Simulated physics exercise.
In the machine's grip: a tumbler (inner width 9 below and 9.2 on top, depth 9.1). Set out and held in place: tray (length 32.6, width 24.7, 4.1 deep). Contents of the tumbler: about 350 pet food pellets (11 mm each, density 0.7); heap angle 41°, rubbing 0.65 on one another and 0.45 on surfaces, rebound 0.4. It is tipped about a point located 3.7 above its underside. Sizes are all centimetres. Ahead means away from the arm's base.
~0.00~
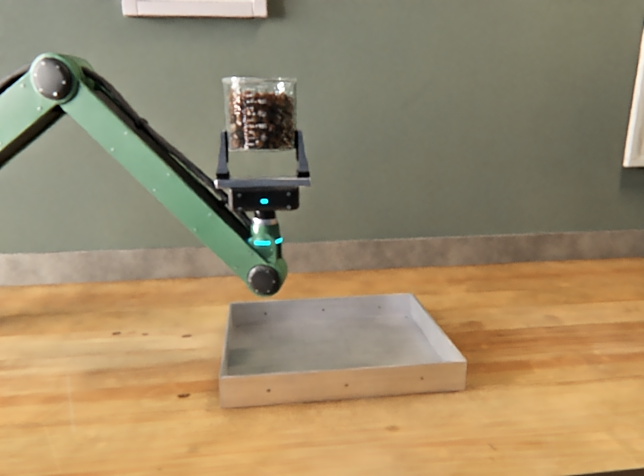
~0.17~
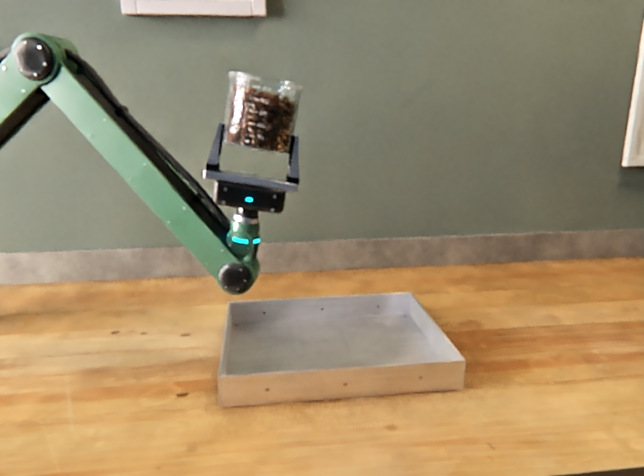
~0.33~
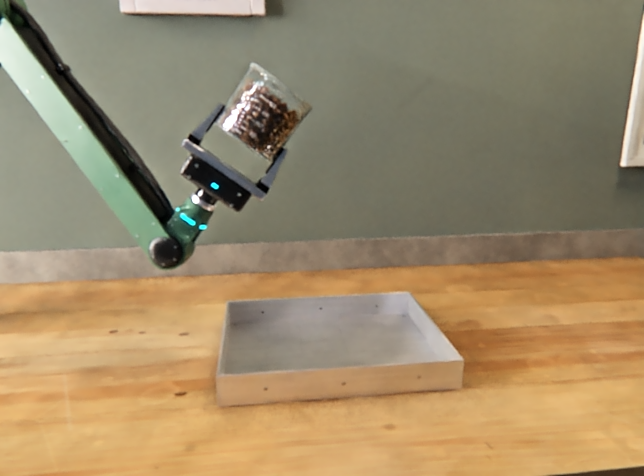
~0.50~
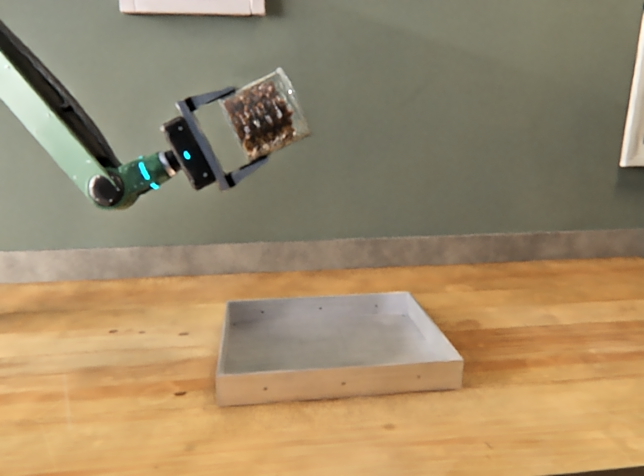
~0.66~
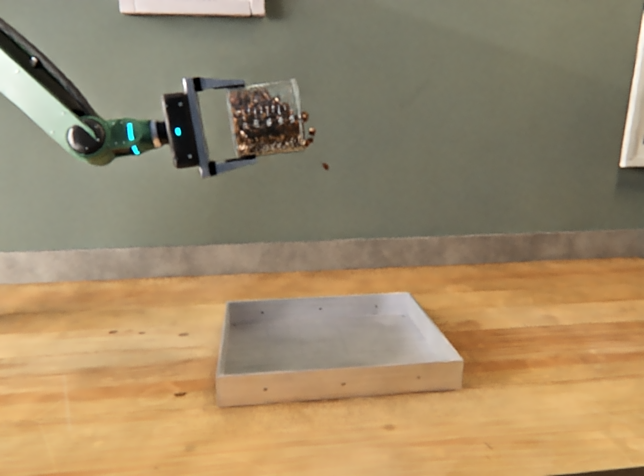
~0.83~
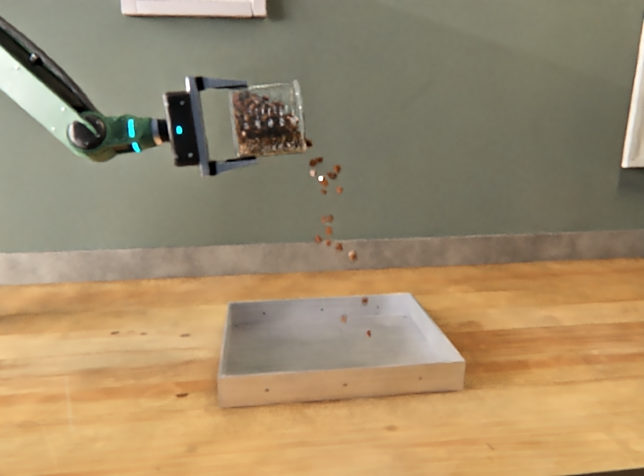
A green robotic arm with glowing cyan lights holds a clear tumbler of brown pellets against a grey-green wall, seen from the front by a steady camera. Below it, a shallow, empty grey tray sits on a light wooden tabletop. The arm draws back leftward while its black gripper tips the tumbler rightward onto its side, and pellets trickle from the rim, a few dropping into the tray.
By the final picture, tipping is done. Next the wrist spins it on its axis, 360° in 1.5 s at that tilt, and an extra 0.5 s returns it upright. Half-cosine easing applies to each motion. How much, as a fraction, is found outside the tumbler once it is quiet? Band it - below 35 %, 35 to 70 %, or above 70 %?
My answer is 35 to 70 %.
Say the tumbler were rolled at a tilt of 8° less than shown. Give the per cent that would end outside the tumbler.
25 %.
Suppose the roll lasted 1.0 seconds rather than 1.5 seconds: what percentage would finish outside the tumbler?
That would give near 40 in a hundred.
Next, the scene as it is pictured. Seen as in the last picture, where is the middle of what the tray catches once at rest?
Centre point: Close to (360, 341).
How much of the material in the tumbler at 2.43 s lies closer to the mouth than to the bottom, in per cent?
I'd put it at some 40 per cent.
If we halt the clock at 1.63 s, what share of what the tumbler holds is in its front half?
35 per cent, roughly.
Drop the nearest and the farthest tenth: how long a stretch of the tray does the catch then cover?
Length of tray covered: Approx. 16 cm.
After 1.63 s, tipped 85°, highest piece 40 above the table; 264 in the tumbler, 62 in the tray, 20 in flight or on a rim.
After 2.43 s, tipped 77°, highest piece 39 above the table; 191 in the tumbler, 147 in the tray, 8 in flight or on a rim.
After 3.03 s, upright, highest piece 41 above the table; 189 in the tumbler, 157 in the tray.
After 3.73 s, upright, highest piece 40 above the table; 189 in the tumbler, 157 in the tray.
At rest, 189 in the tumbler, 157 in the tray. That is 45 % outside the tumbler.
